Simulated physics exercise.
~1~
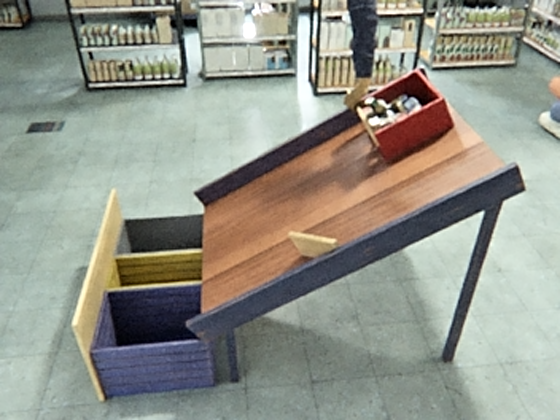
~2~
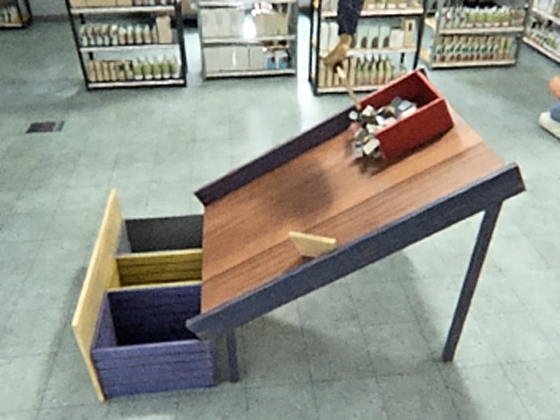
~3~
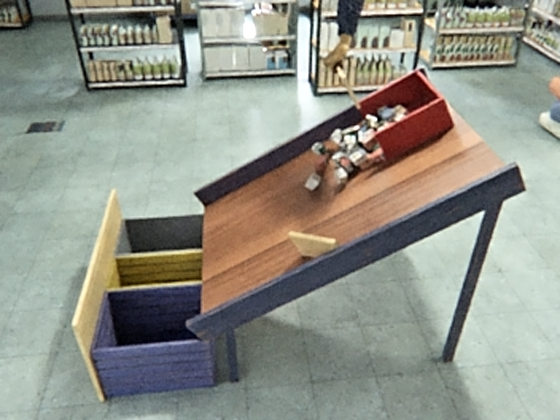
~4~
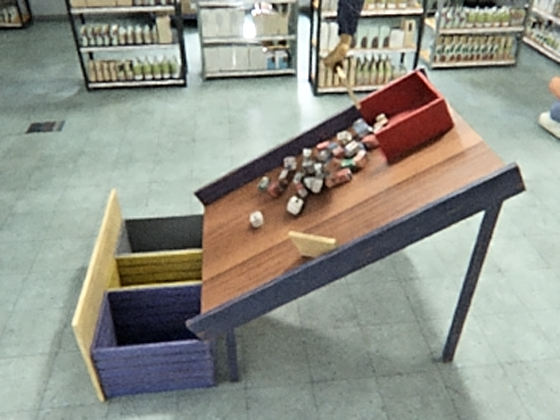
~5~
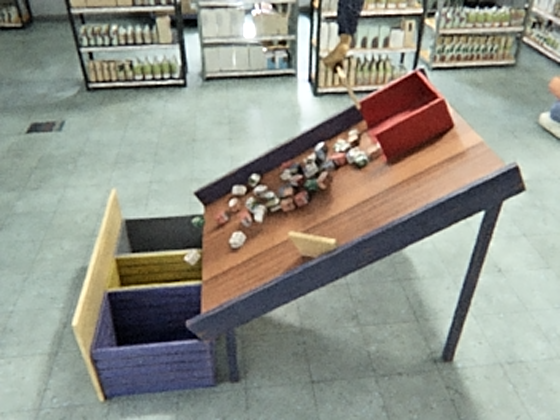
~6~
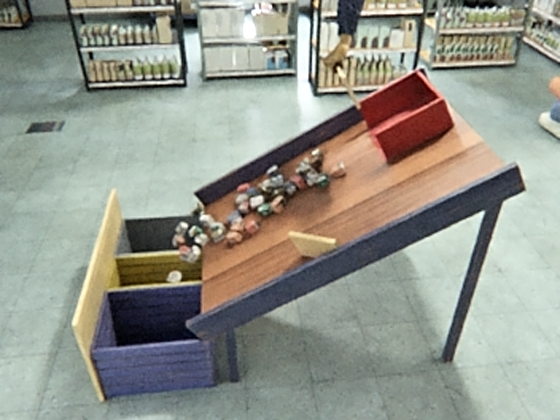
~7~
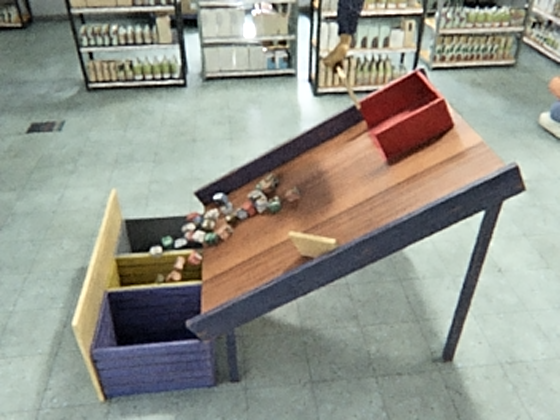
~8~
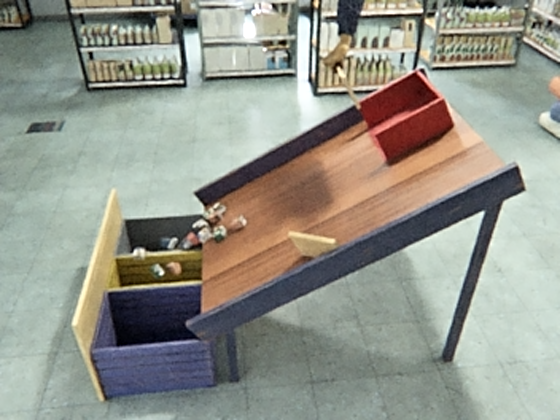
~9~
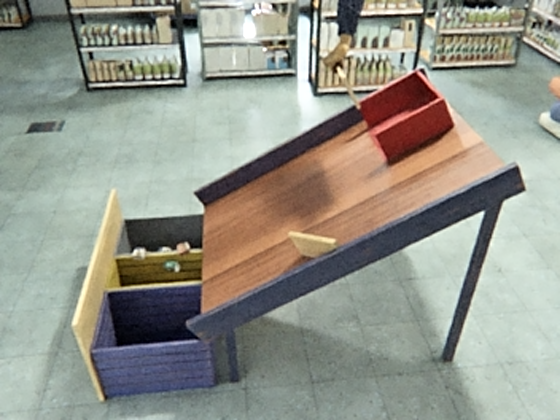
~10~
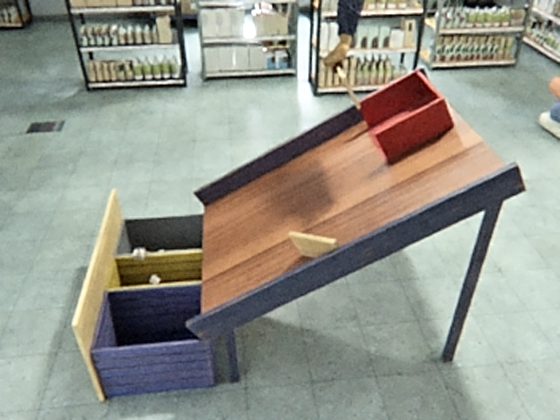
The video shows a hand lifting a gate from a red pen atop a sloping wooden table, releasing small cartons that tumble down to the left, past an angled board, and drop into the yellow tub and grey tote, leaving the pen and slope empty and the blue tub unfilled.
